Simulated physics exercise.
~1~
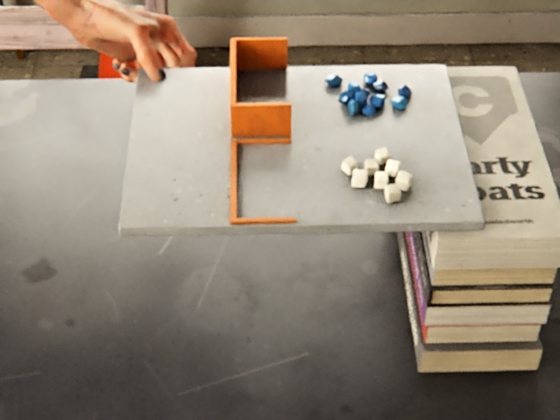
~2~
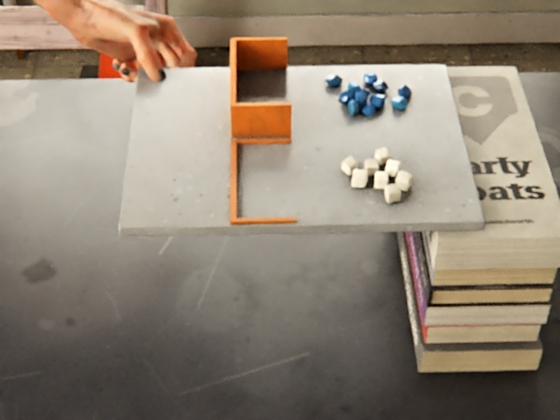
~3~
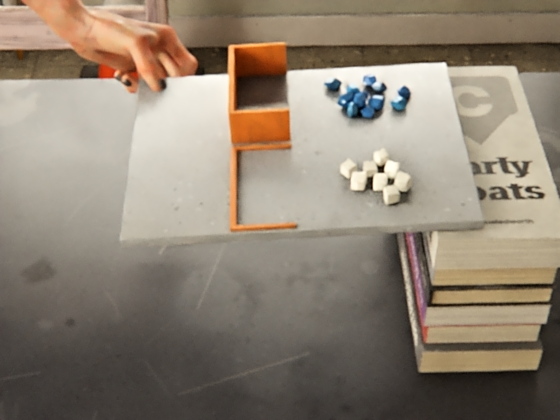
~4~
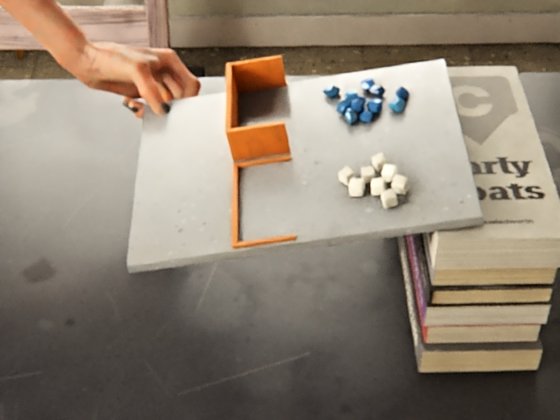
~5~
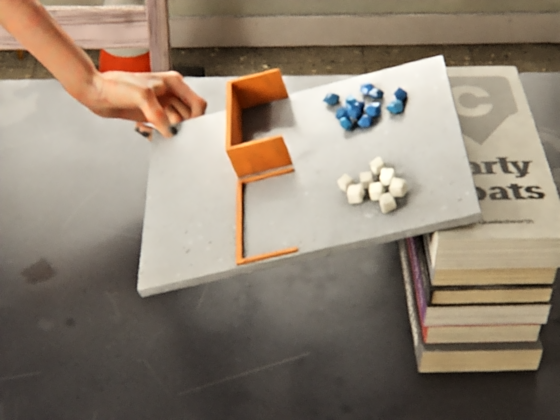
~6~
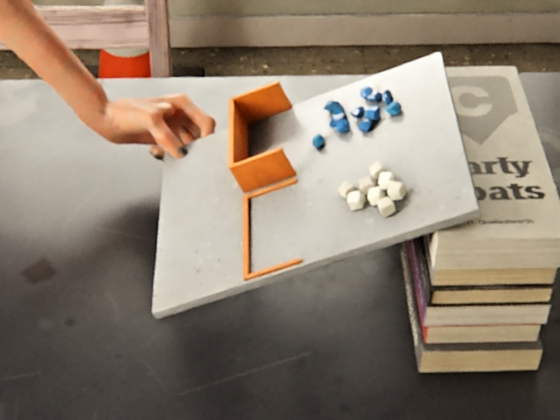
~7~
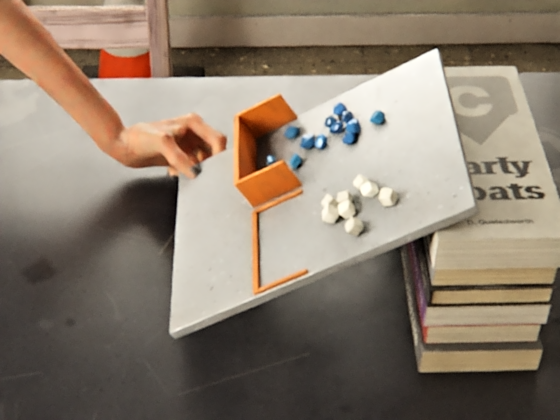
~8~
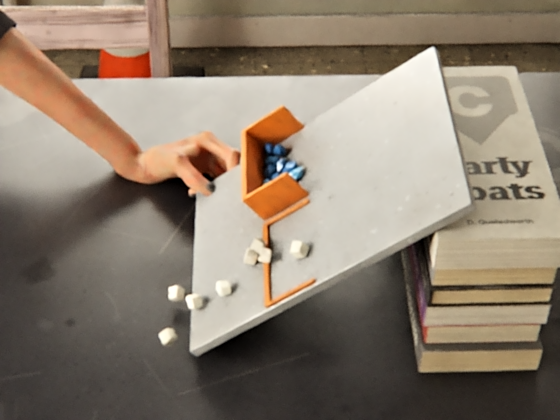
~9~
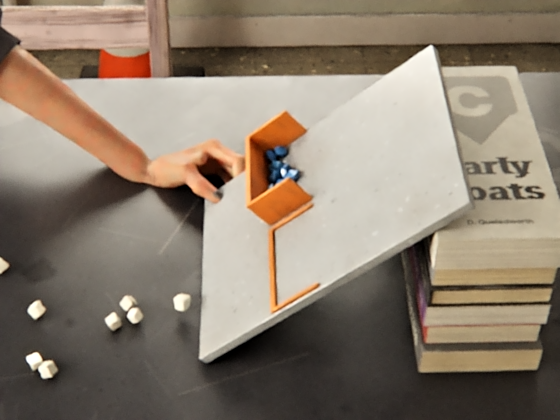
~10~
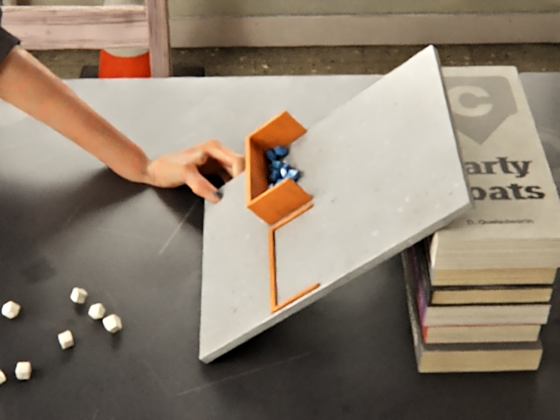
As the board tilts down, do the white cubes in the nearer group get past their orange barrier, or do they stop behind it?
The white cubes get past their orange barrier and end up on the table. The blue pieces in the farther group are the ones that stop at their barrier.
